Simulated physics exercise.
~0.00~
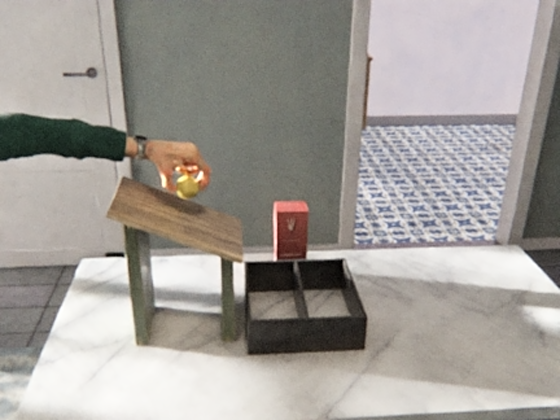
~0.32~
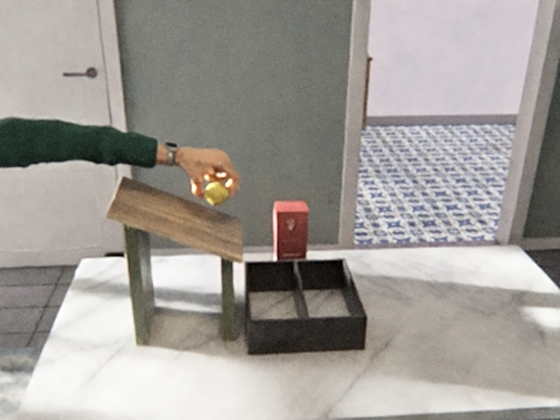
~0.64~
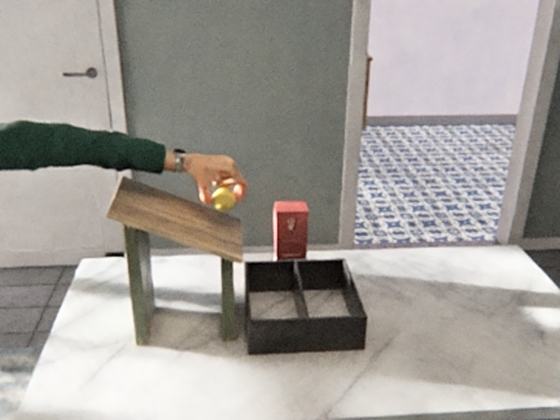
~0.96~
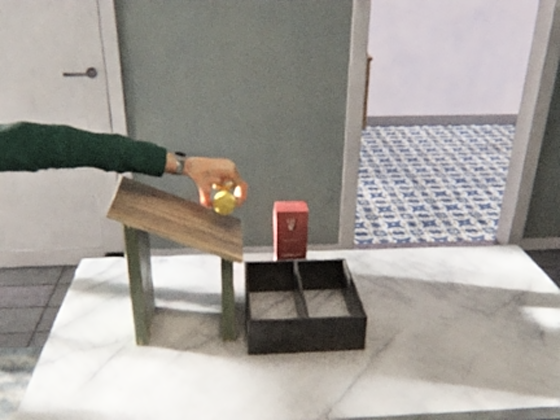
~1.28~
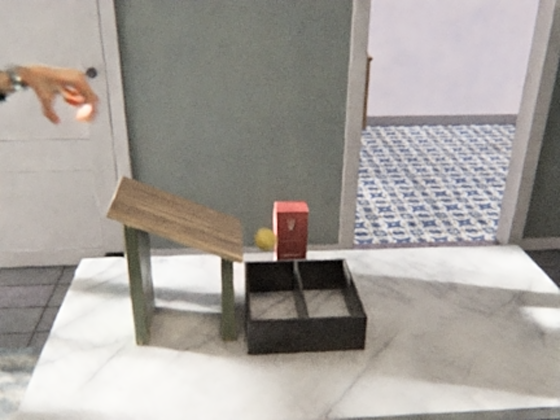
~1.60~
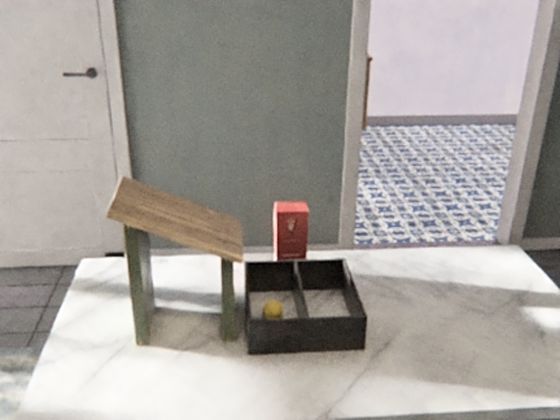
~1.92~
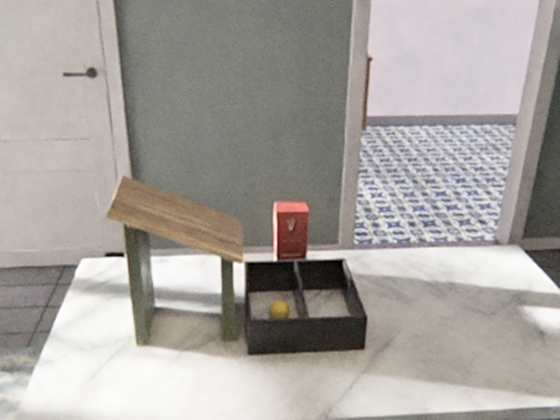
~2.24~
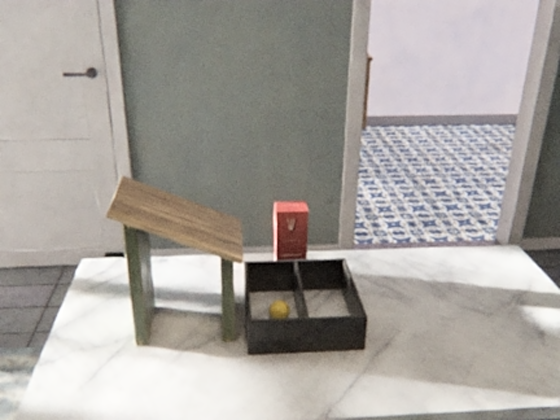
The clip opens on a marble tabletop holding a sloping wooden board on green legs, an open dark tray with two bays, and a red carton standing upright behind it. A hand in a dark green sleeve holds a yellow lemon above the board. It carries the lemon to the right and down toward the board's lower end, then pauses briefly. The fingers let go and the hand withdraws to the left as the lemon leaves the board near the carton. The lemon drops into the nearer bay, shifts slightly right, and rests there, with the carton still standing in place.
